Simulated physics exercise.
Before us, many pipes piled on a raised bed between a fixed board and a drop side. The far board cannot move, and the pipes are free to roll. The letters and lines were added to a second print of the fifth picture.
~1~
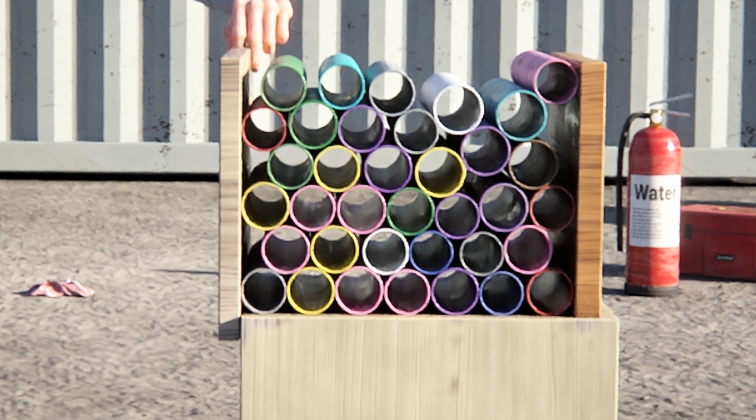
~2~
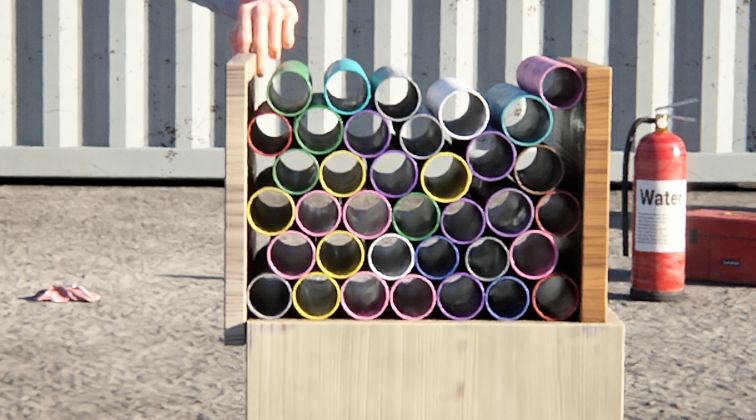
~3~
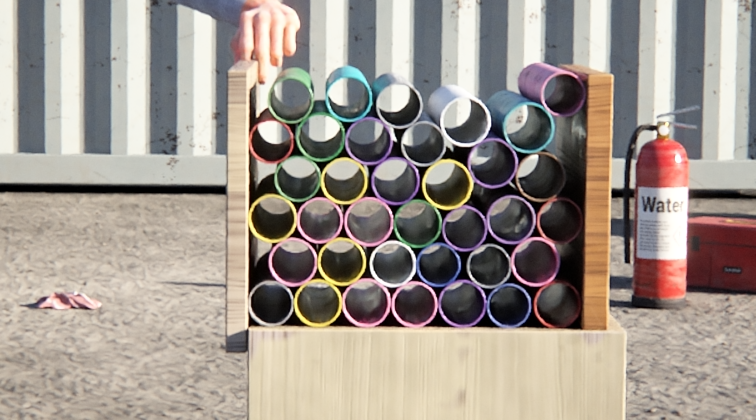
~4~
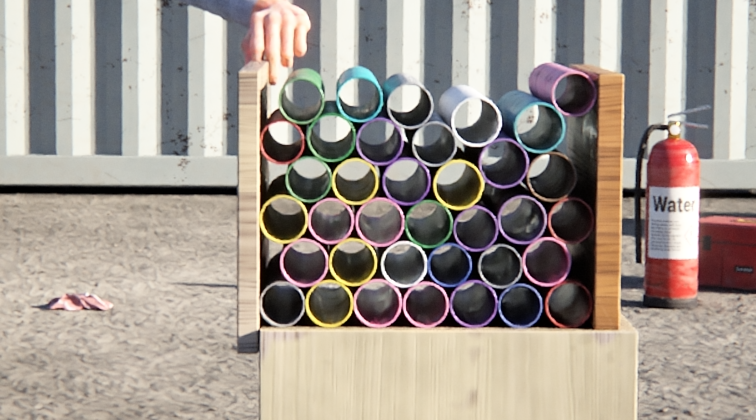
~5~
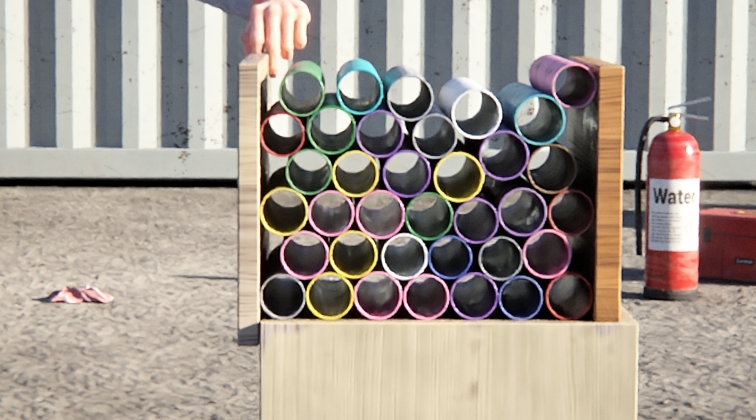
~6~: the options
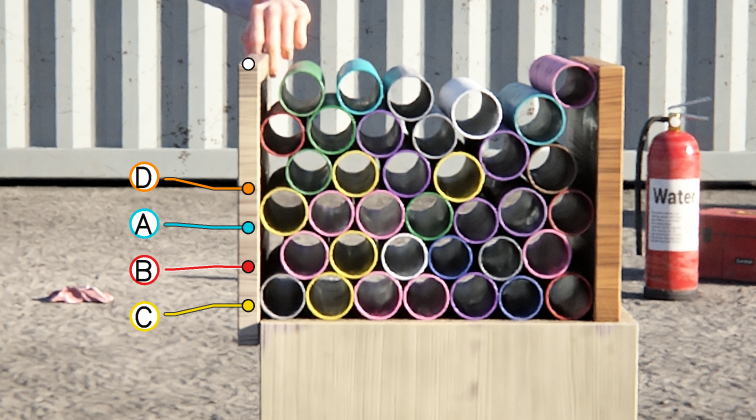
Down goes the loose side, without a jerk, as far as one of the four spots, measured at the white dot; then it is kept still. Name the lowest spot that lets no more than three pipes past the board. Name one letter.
Down to A.
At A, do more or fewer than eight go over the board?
Fewer than eight.
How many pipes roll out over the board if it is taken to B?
It comes to six.
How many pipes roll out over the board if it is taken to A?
The count is two.
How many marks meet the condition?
The number is two.
On the marked copy, A at (248, 228); B at (248, 267); C at (248, 306); D at (248, 189); the white dot at (248, 64).
With A. Early on, top of the board (260, 139).
Further on, top of the board (260, 224).
At the end, top of the board (260, 227), two out over the board.
As for the rest, B more than three out over the board; C more than three out over the board; D none out over the board.
